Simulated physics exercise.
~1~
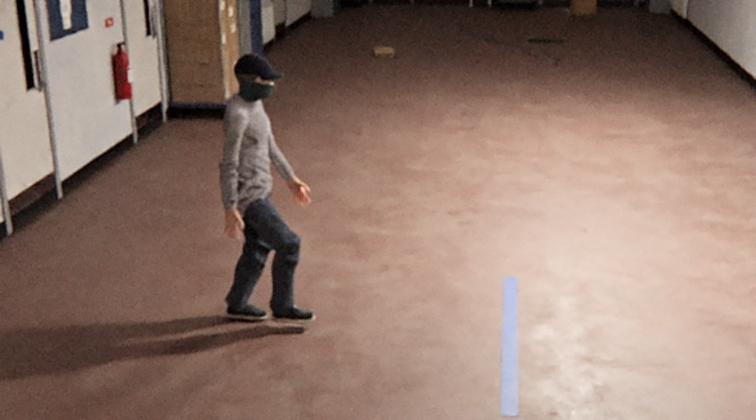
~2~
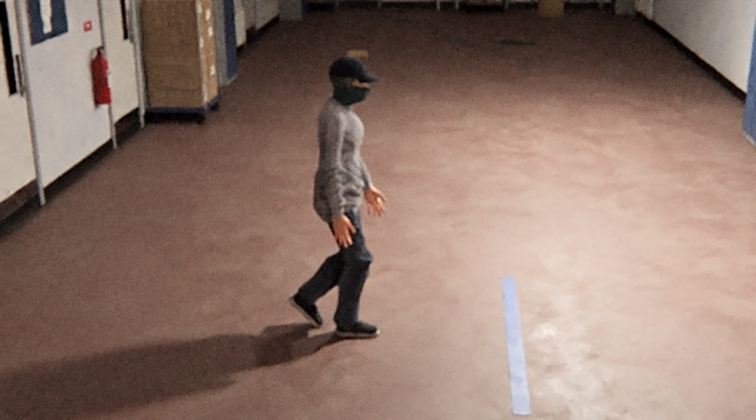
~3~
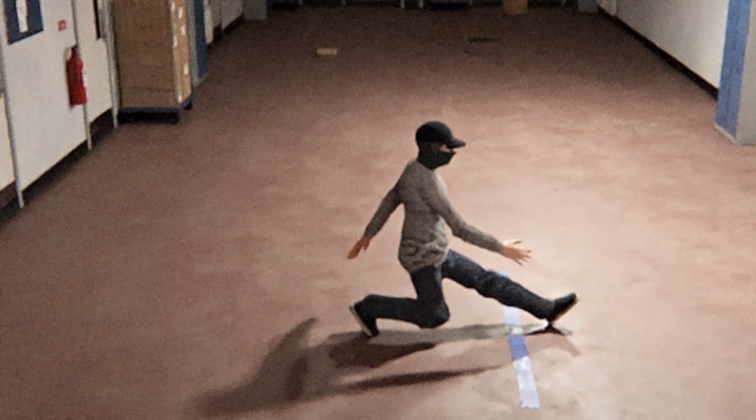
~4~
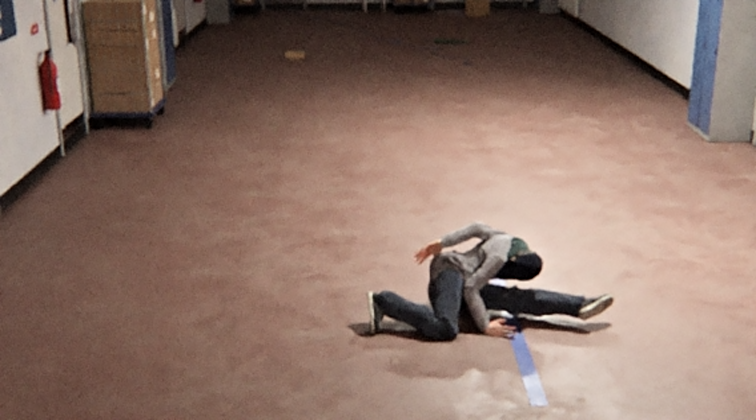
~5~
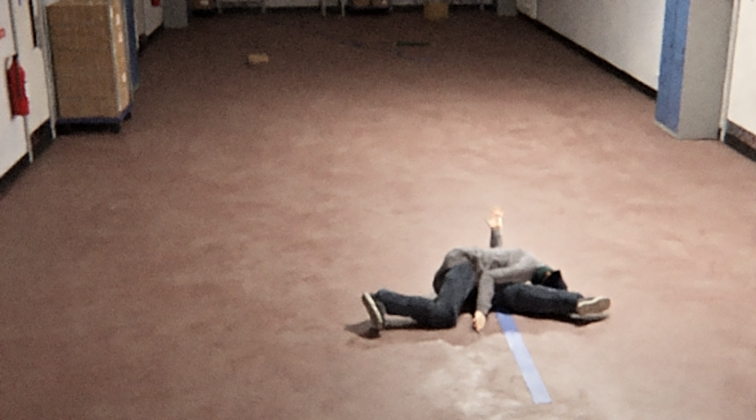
In a wide corridor, a masked person walks right, drops low and slumps headfirst across blue tape.
